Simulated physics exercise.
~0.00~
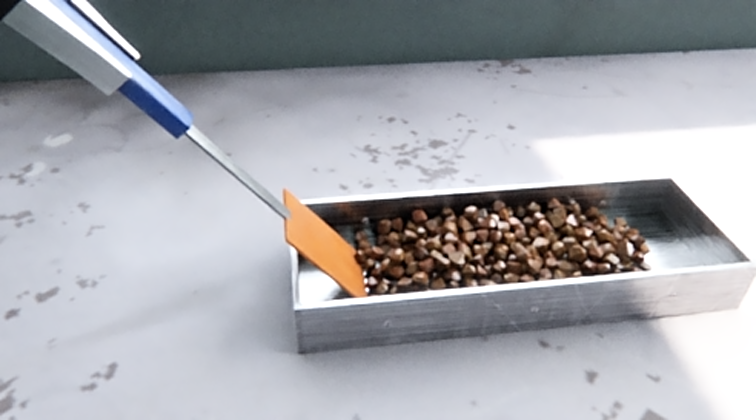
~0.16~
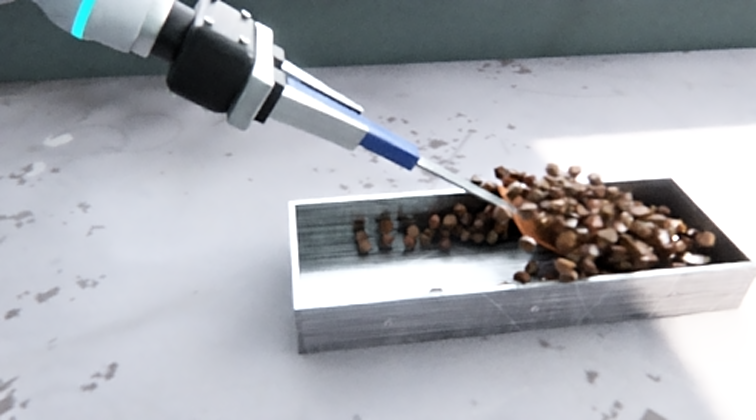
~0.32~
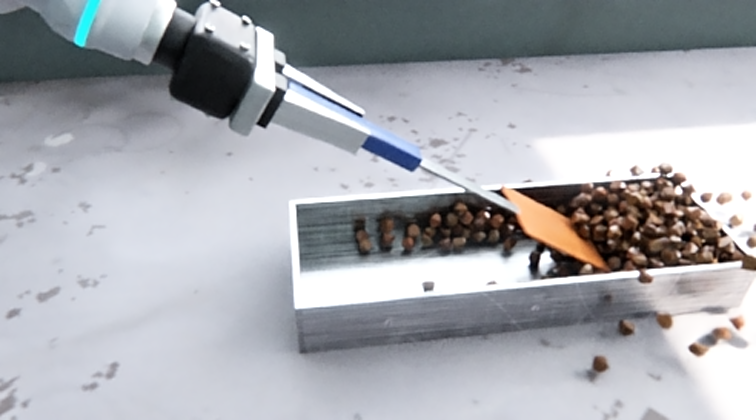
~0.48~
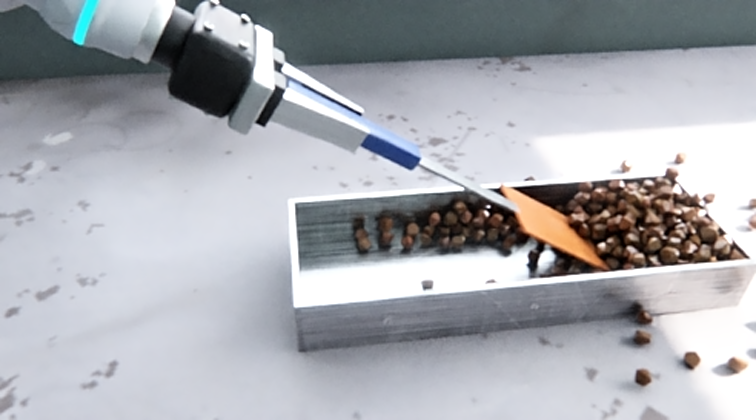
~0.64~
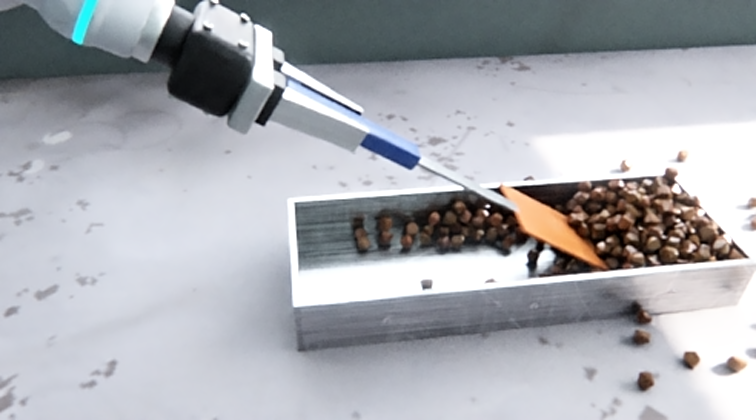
In the video, a robotic arm sweeps an orange paddle rightward through brown pellets in a metal tray, heaping them at the right end. Several spill over the edge onto the table, and the paddle stops beside the pile, leaving some pellets behind it.
